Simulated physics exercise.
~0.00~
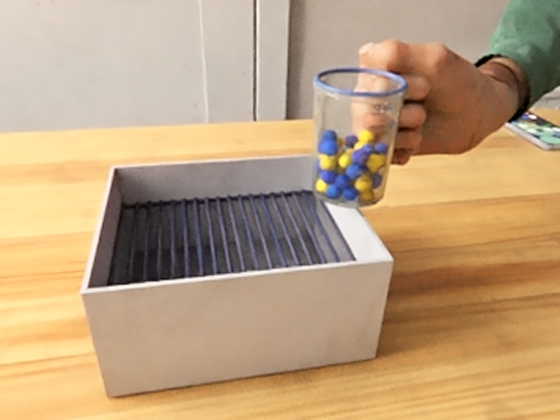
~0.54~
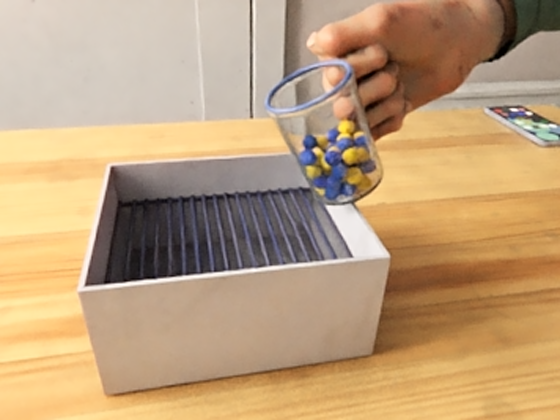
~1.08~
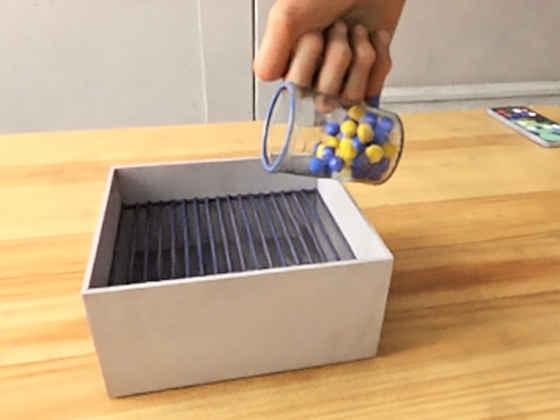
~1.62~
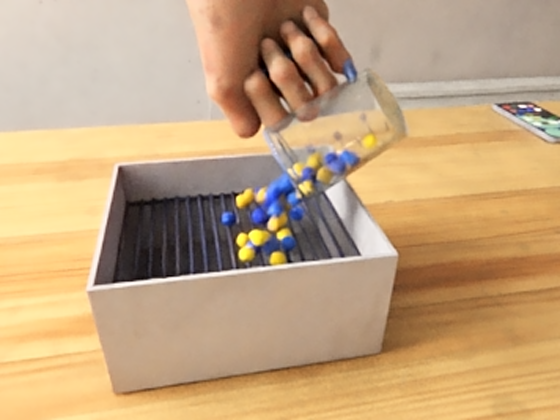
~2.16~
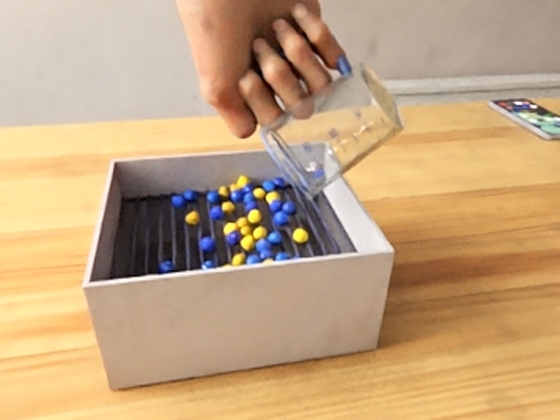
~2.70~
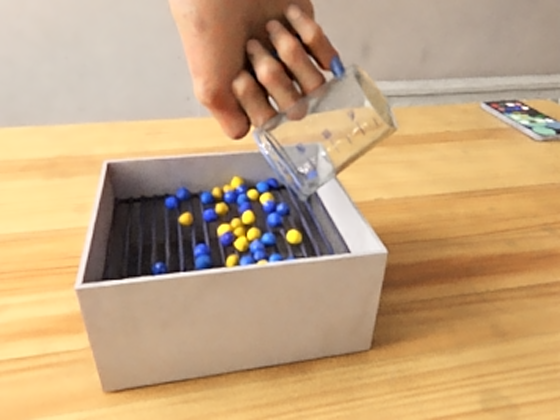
A hand held a clear cup of blue and yellow balls over a pale box with a dark wire rack, then tipped it until they spilled out to the left, and all the balls ended up resting on the wires beneath the emptied cup.
